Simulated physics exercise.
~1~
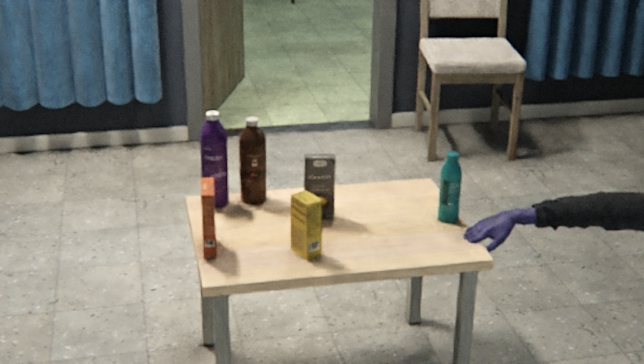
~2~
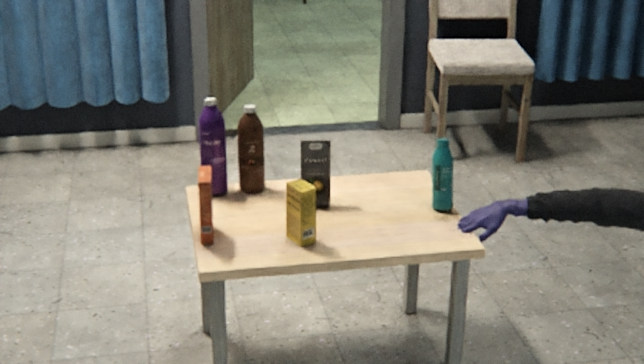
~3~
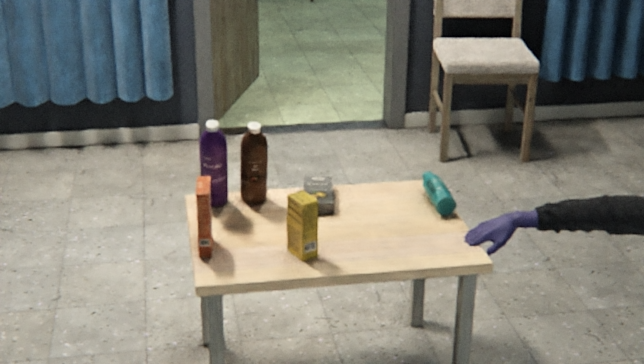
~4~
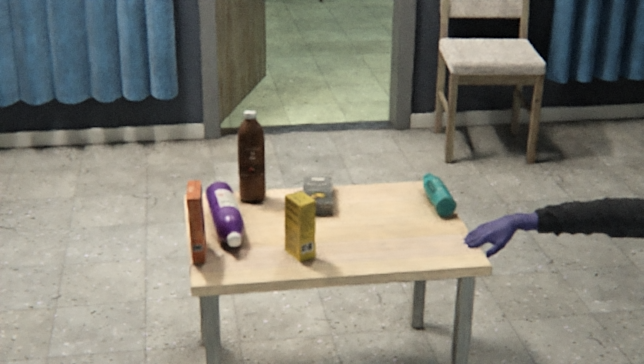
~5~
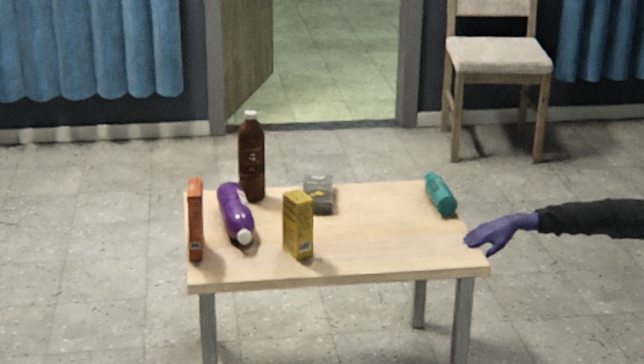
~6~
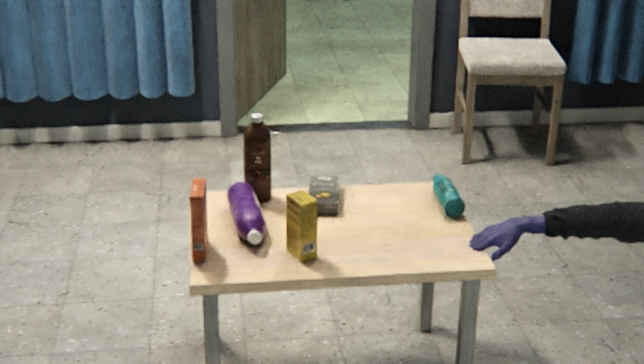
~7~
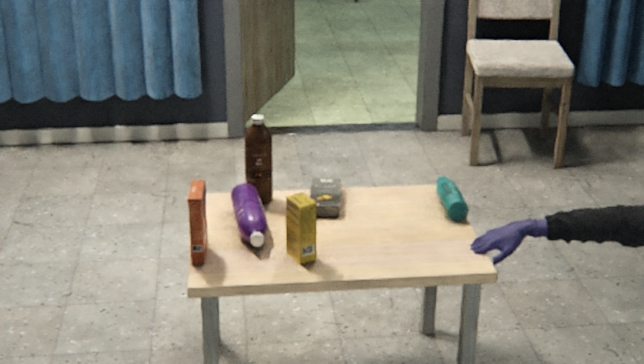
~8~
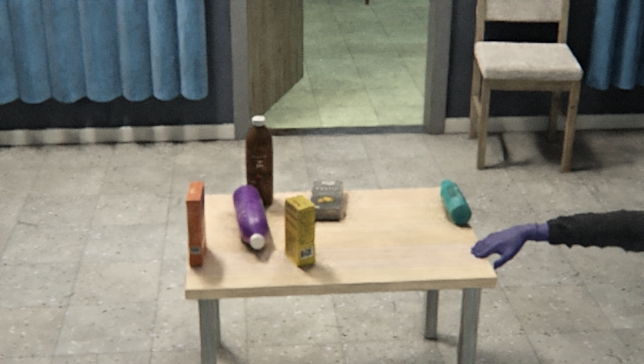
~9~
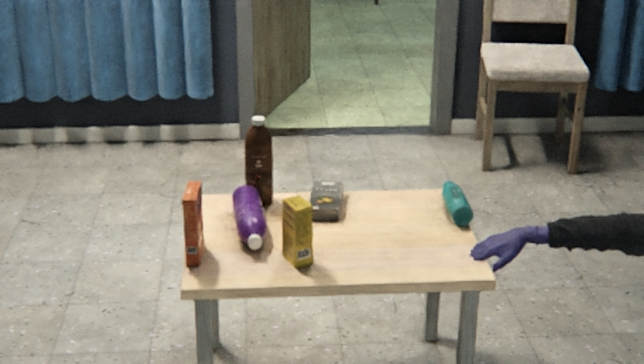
In a room with a grey tiled floor, seen from slightly above, a light wooden table stands before an open doorway, blue curtains and a pale chair. An orange packet, a tall purple bottle and a brown bottle stand on the left, with a yellow carton and a dark grey packet near the middle and a turquoise bottle on the right. A purple-gloved hand stays by the right edge as the table shifts away slightly, then back. The grey packet and turquoise bottle topple, then the purple bottle falls and rolls slightly right. Those three end lying down, while the others remain upright.
